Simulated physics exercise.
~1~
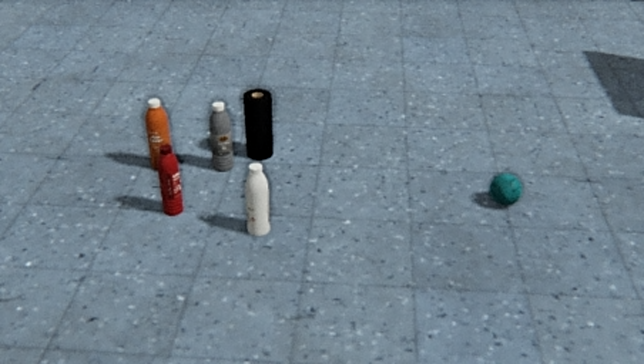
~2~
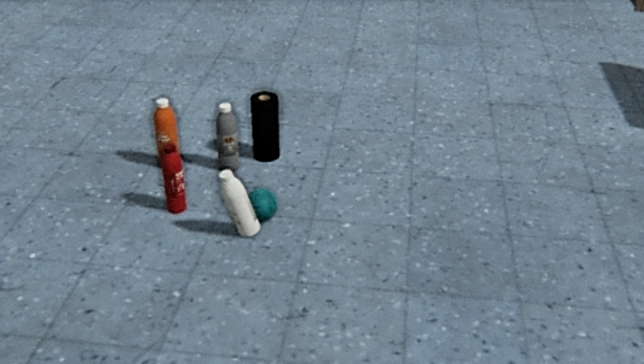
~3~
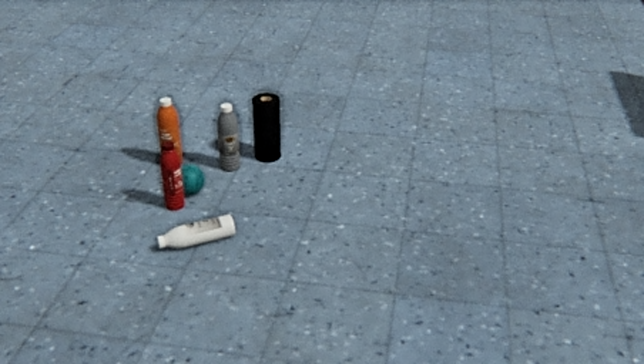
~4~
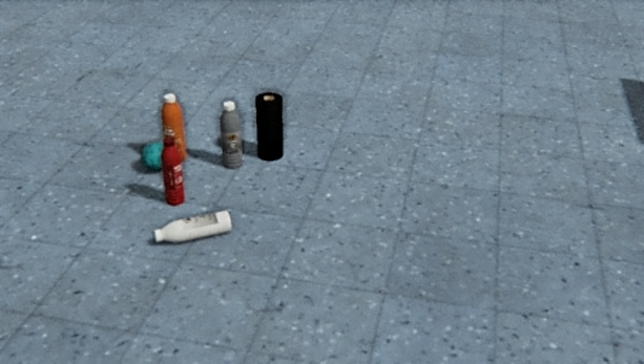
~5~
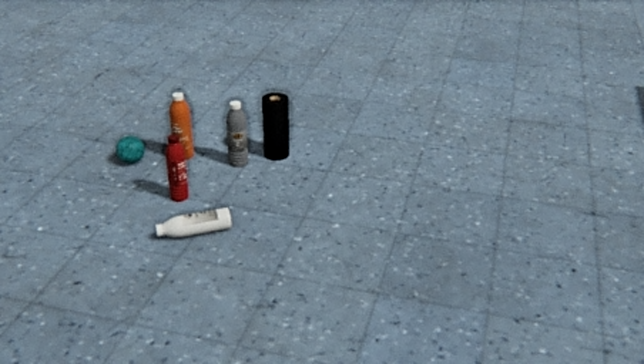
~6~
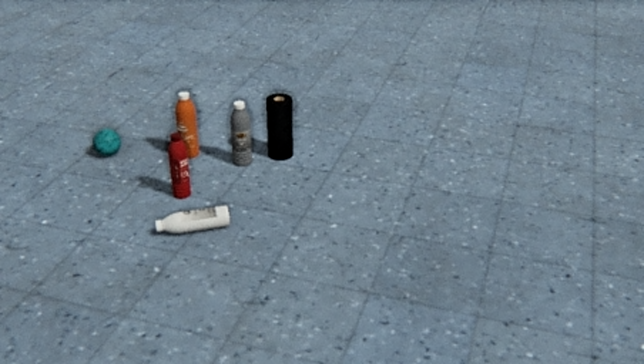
Black roll and four bottles standing on a floor as a turquoise ball rolls left, knocks over the white bottle and passes the rest.
